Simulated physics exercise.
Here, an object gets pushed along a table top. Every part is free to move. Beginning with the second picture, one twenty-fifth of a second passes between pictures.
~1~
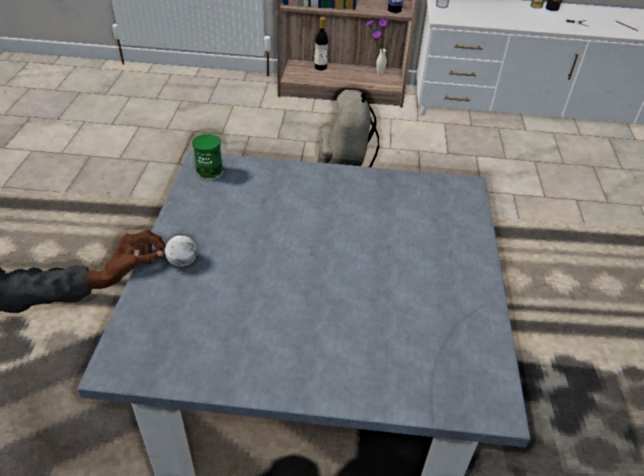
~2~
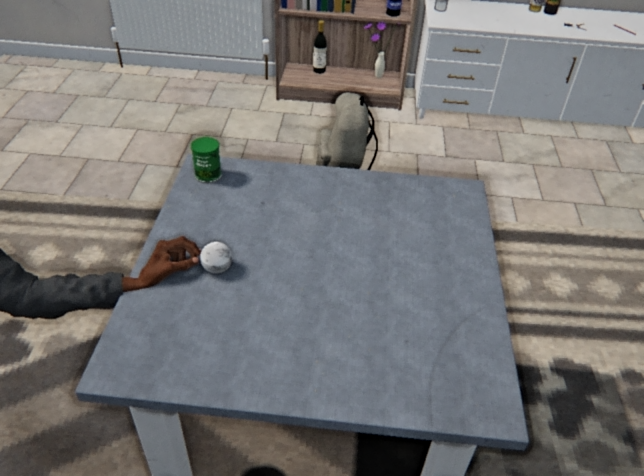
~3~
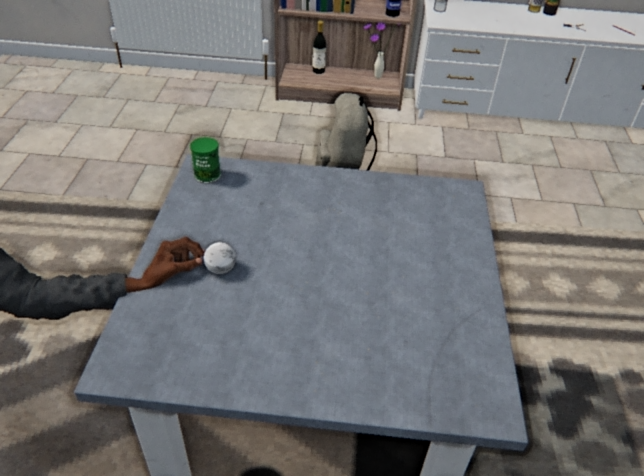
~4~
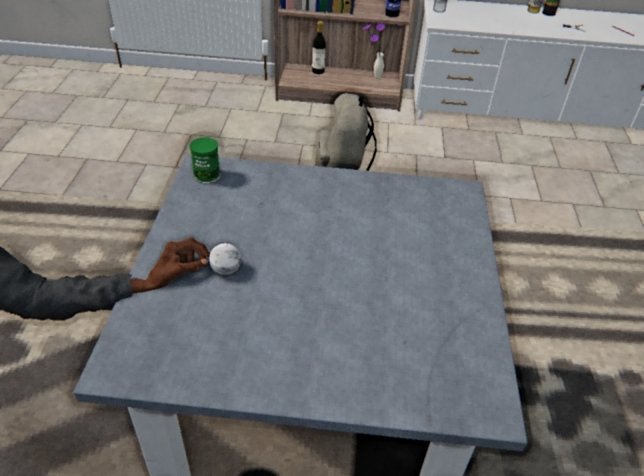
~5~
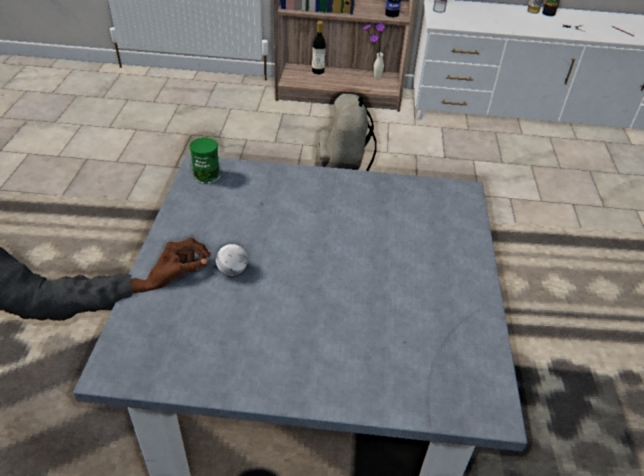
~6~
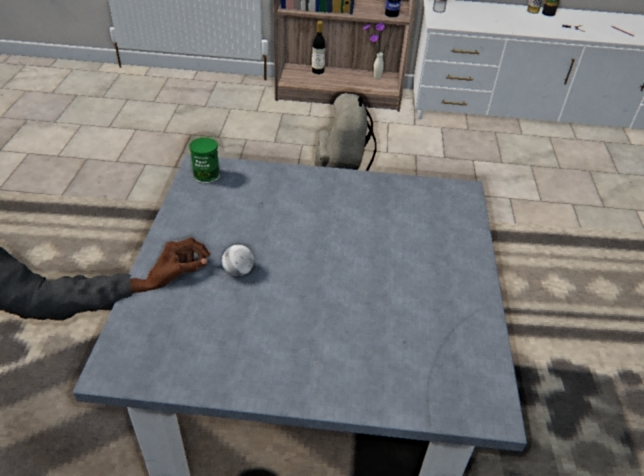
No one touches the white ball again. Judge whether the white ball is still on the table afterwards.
It is still on the table.
Then, 0.20 s after the last picture, white ball rolled about its own width near (266, 263).
Then, 0.40 s after the last picture, white ball rolled well along near (287, 266).
At rest, moved from the start, white ball. Seen from the same camera at the end, white ball near (309, 268).
